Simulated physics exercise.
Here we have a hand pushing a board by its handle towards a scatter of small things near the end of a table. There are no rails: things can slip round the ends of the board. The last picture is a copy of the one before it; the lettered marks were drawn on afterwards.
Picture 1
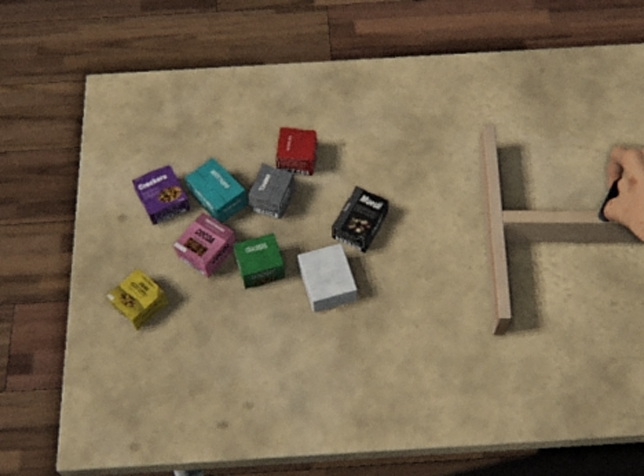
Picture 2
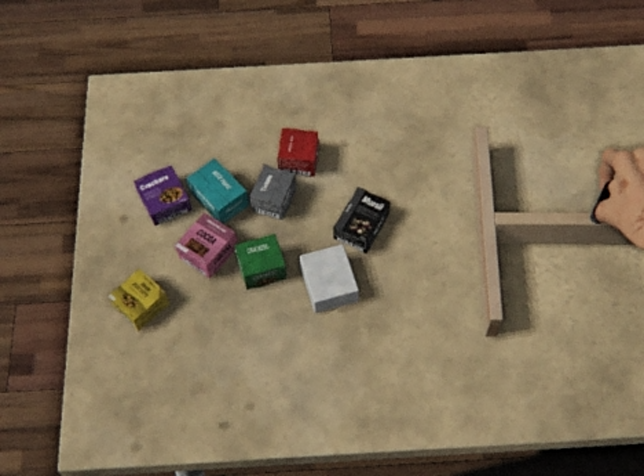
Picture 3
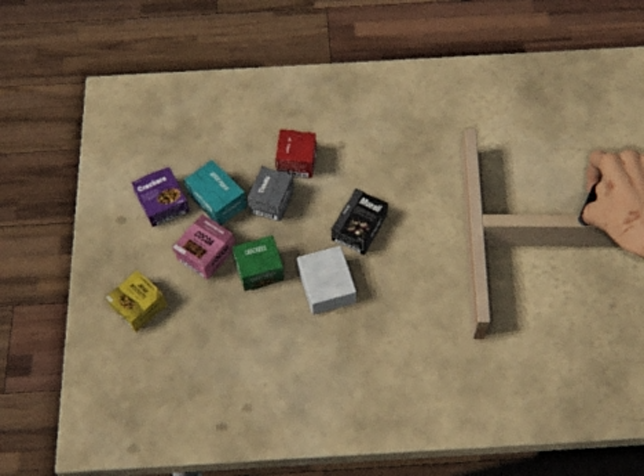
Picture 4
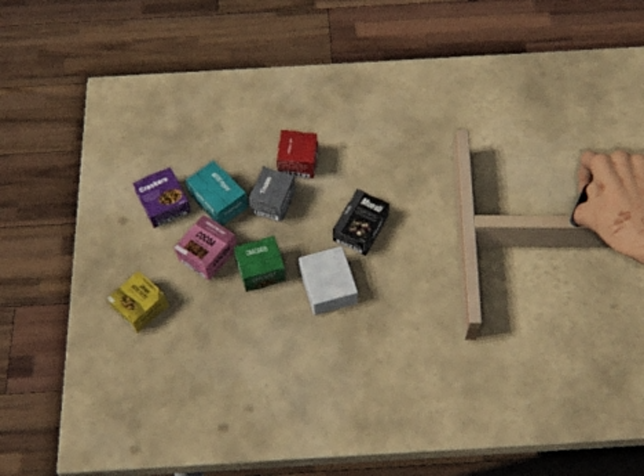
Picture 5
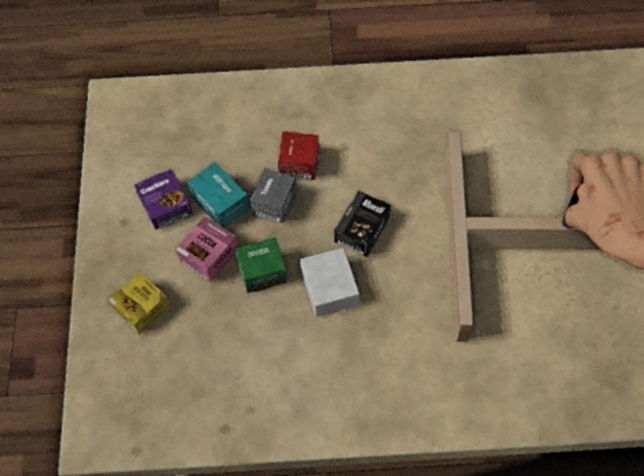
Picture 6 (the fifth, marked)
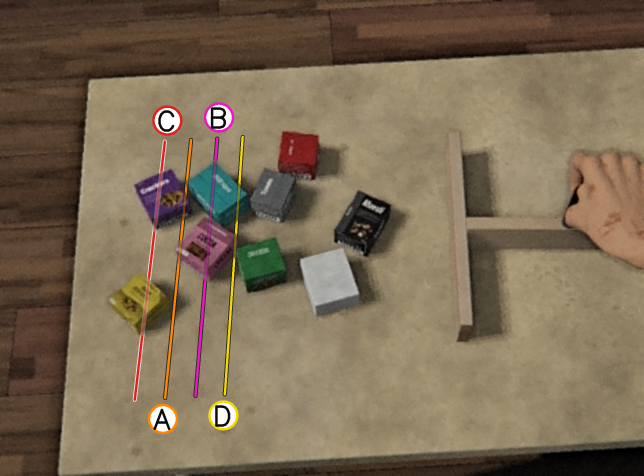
The clip opens on a pale tabletop with small coloured packets and boxes scattered at the left, while a hand at the right grips the handle of an upright board. The hand slides the board slowly leftward, narrowing the gap to the black packet and white block, while the scattered items stay still.
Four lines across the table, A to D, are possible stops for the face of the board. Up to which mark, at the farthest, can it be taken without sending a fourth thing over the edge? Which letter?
Line C.
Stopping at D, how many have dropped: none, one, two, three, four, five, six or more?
In all, none.
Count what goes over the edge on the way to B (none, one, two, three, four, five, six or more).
The count is none.
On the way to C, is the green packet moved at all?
By then, yes.
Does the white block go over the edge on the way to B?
No.
On the marked copy, A at (179, 259); B at (207, 257); C at (151, 261); D at (234, 256).
Following C. Soon after the start, board (348, 229); white block (319, 281); black packet (323, 227).
Later, board (236, 236); purple packet (112, 185); pink packet (135, 233).
In the end, board (149, 241); purple packet over the edge; pink packet over the edge; three fallen.
As for the rest, A is within the limit but short; B is within the limit but short; D is within the limit but short.
